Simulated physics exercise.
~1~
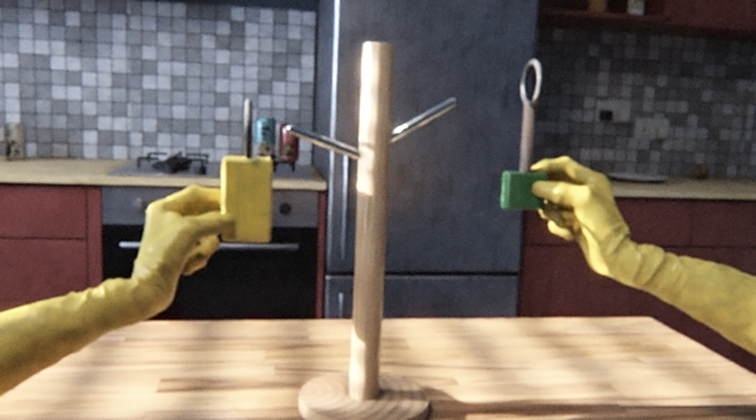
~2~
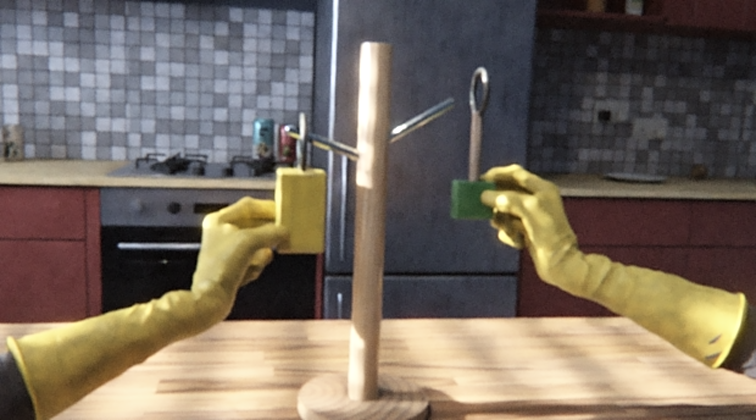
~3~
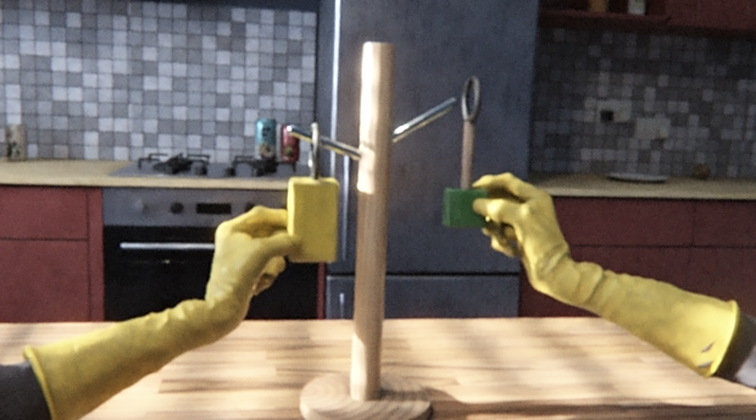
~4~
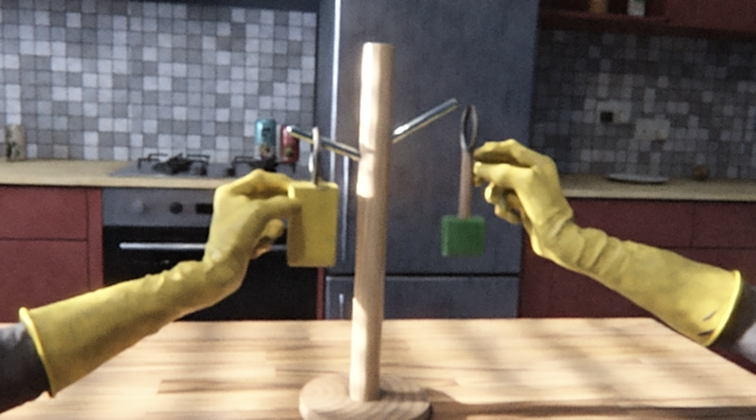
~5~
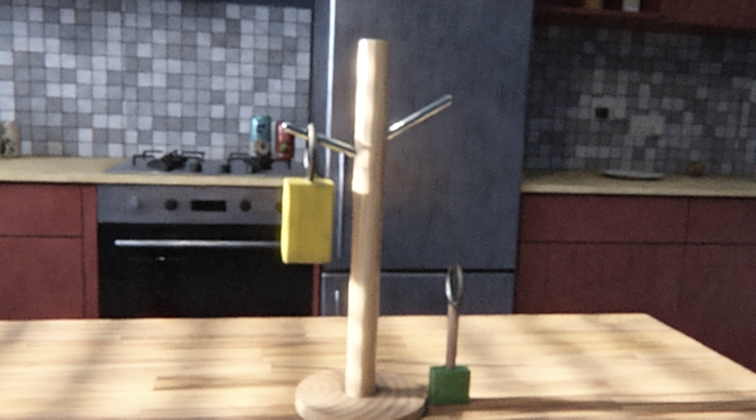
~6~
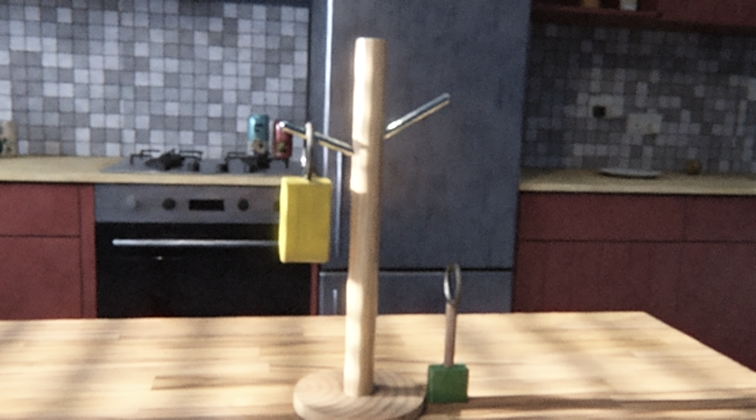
Two gloved hands release both items; the yellow pouch stays hooked, the green brush drops.
